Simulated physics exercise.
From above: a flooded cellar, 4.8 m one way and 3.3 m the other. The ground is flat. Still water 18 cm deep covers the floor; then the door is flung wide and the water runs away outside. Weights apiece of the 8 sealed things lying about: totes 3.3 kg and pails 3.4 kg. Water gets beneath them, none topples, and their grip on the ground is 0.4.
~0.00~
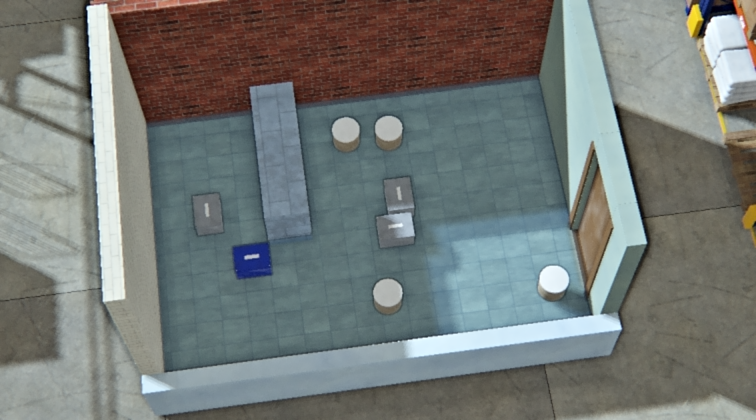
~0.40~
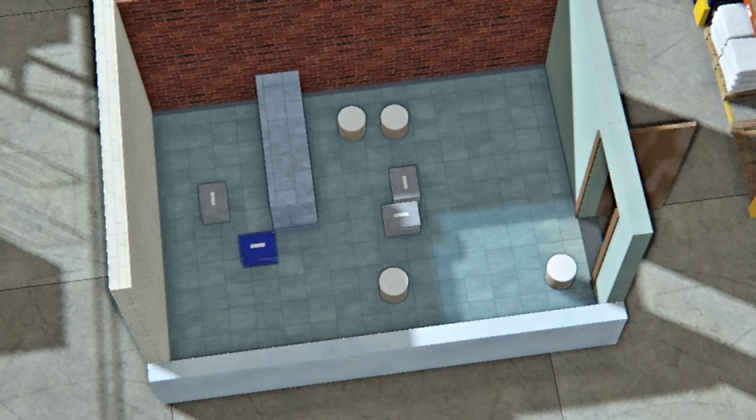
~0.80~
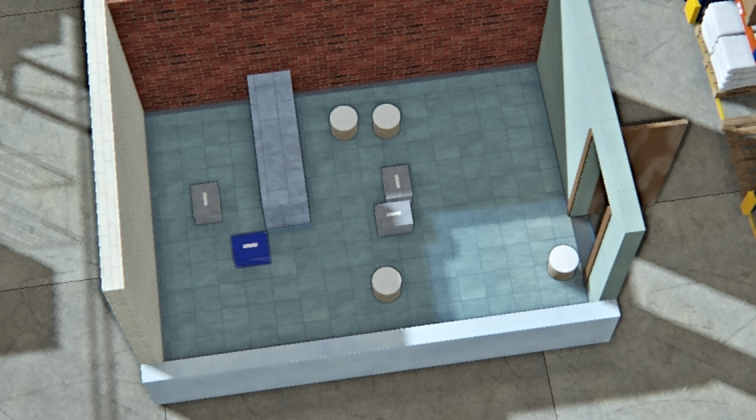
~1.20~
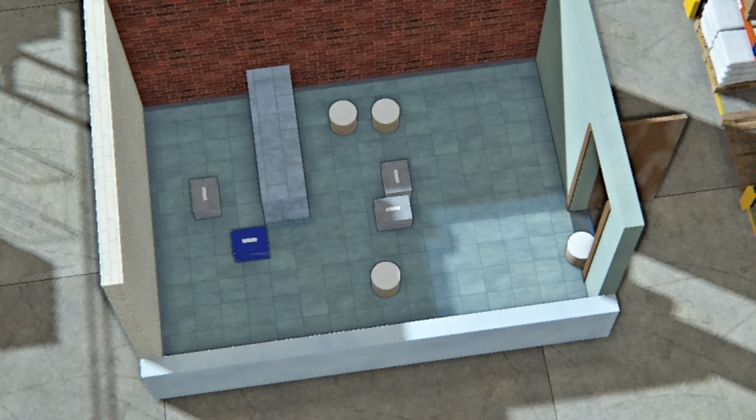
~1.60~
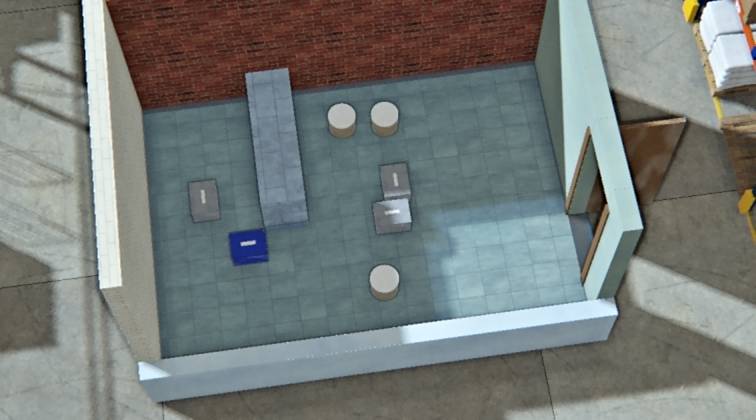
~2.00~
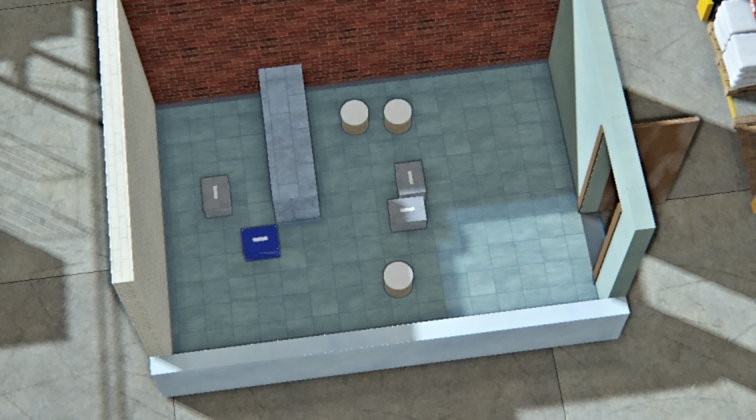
A white-topped pail drifts out through the opened door while the other objects stay put.
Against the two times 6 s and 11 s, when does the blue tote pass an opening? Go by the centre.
It leaves after the second time or never.
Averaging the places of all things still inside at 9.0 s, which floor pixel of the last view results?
Near (418, 207).
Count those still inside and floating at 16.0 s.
4 of them.
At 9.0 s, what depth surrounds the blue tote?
About 14 cm.
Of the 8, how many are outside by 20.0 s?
I count 4.
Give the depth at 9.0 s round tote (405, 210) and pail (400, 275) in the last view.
Roughly 15 and 15 cm.
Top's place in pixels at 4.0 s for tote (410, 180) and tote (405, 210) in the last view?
Around (434, 186) and (434, 218).
After 4.0 s the blue tote is near (274, 242), 0.2 m from its start, afloat; 1 of 8 are out; 7 afloat.
After 9.0 s the blue tote is near (373, 230), 1.3 m from its start, afloat; 1 of 8 are out; 7 afloat.
After 16.0 s the blue tote is near (422, 211), 1.9 m from its start, afloat; 4 of 8 are out; 4 afloat.
After 20.0 s the blue tote is near (460, 195), 2.3 m from its start, afloat; 4 of 8 are out; 4 afloat.
